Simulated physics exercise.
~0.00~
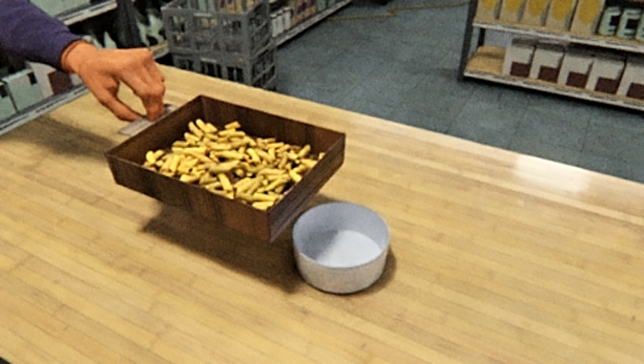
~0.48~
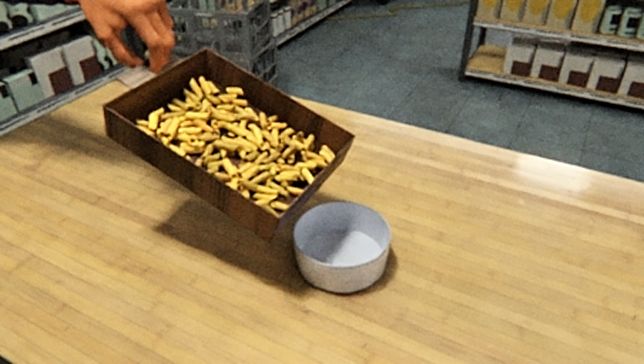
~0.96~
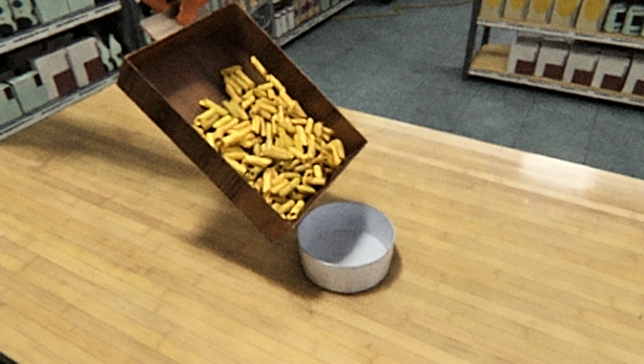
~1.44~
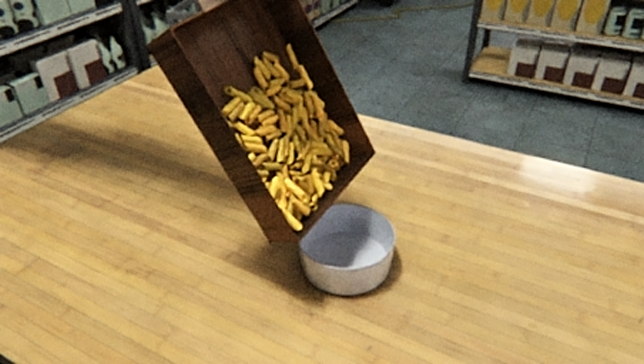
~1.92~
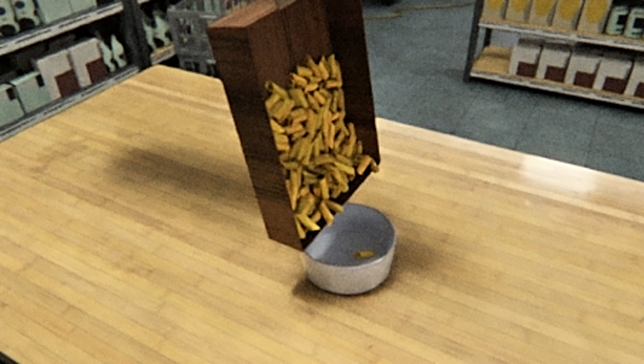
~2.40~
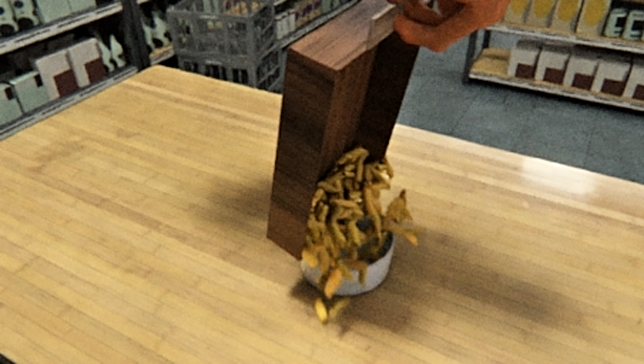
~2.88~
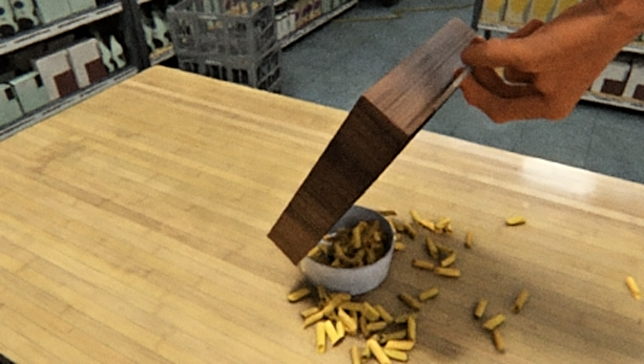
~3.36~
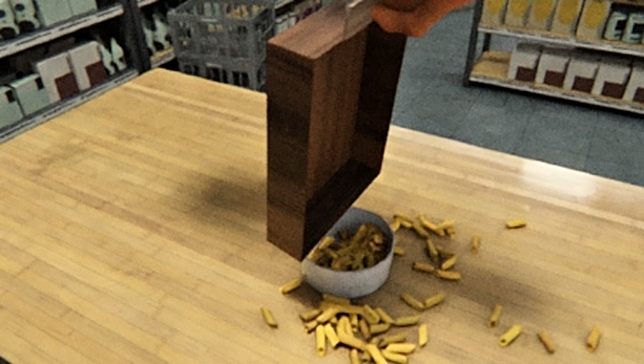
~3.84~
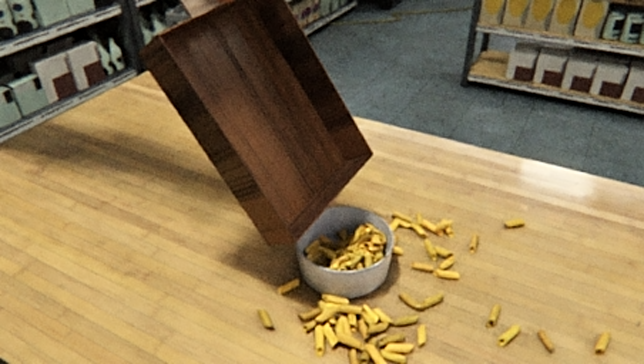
A dark wooden tray of yellow pasta pieces, moved by a hand, tips steeply over a small pale dish, spilling them into it and across the wooden tabletop; emptied, it tilts partway back, leaving pasta in the dish and scattered around it.
